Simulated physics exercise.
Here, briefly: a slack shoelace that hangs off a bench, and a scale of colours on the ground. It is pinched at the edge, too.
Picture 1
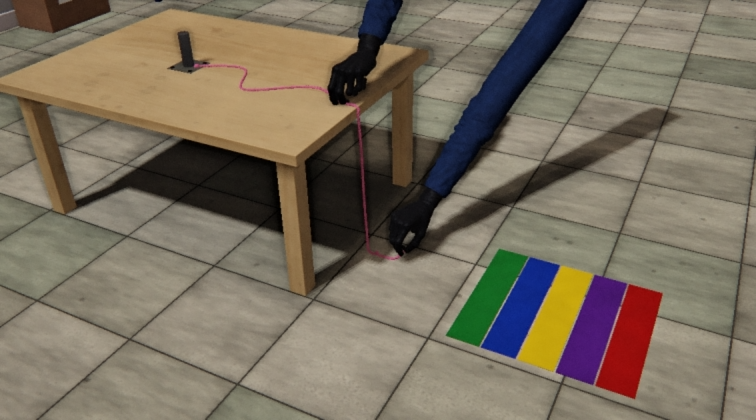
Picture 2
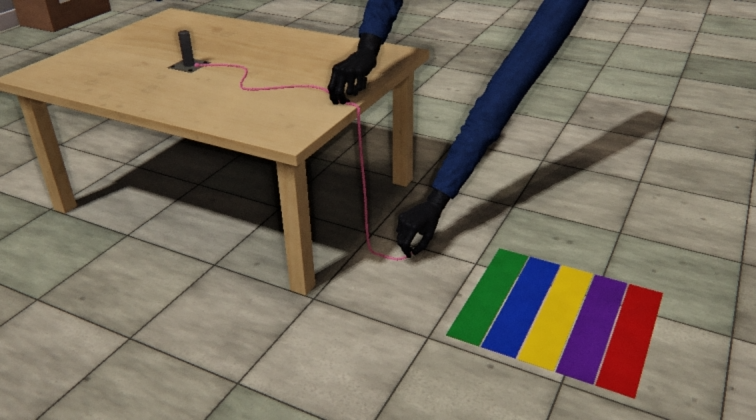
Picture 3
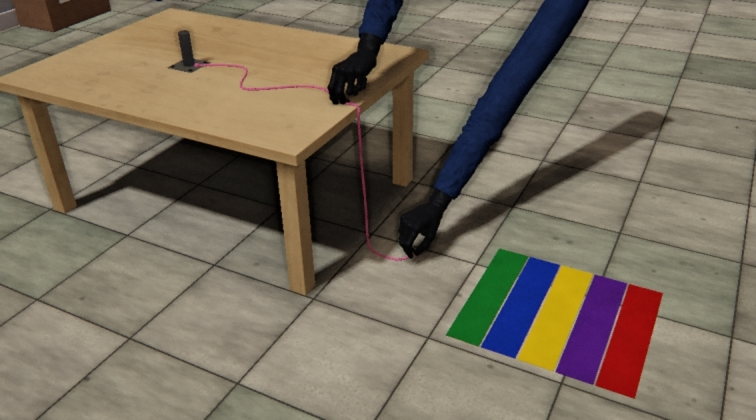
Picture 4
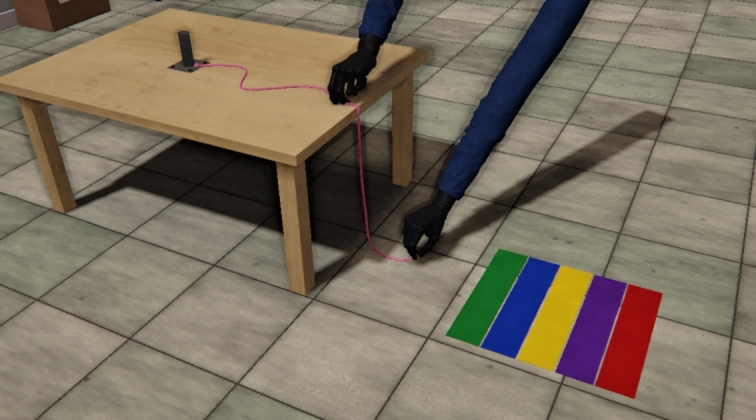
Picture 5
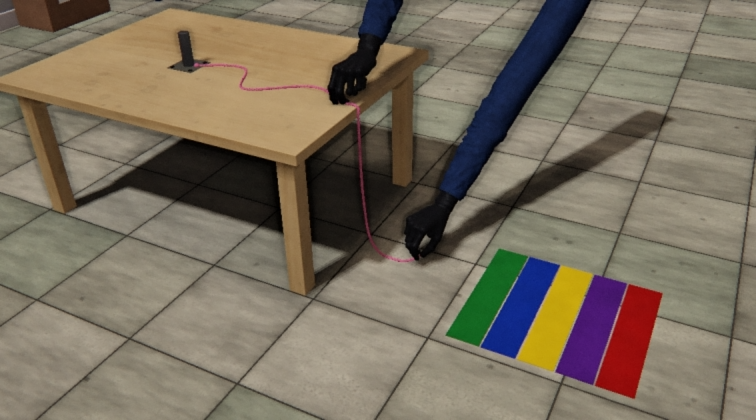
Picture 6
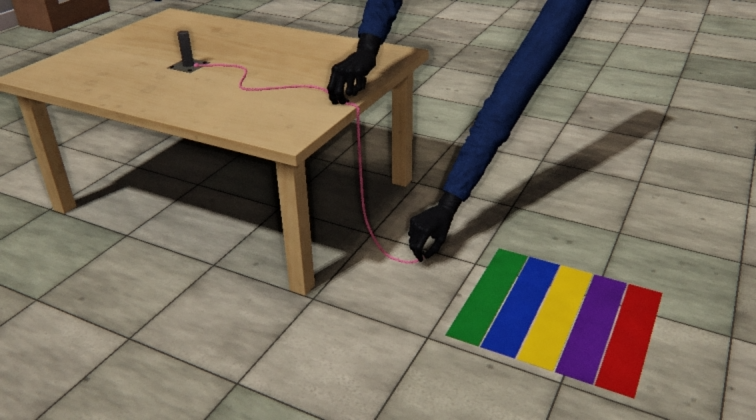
A gloved hand slowly drew the loose end of a pink string a little to the right along the tiled floor, toward some coloured stripes, while another hand pinched it at the table's edge.
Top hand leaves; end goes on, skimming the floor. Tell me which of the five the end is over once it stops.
It is over the yellow strip.
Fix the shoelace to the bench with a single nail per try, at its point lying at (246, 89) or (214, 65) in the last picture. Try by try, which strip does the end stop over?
Try 1: Blue; try 2: Yellow.
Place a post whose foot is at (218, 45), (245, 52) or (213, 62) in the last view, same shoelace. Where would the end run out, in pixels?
The first try gives about (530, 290), the second about (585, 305) and the third about (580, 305).
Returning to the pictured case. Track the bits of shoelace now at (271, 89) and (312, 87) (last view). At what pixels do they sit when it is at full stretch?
To (302, 92) for the first and to (337, 100) for the second.
Early on, end near (492, 277); over green.
Midway, end near (535, 290); over blue.
At the end of the slack, end near (561, 297); over yellow. It gets as far as the yellow strip.
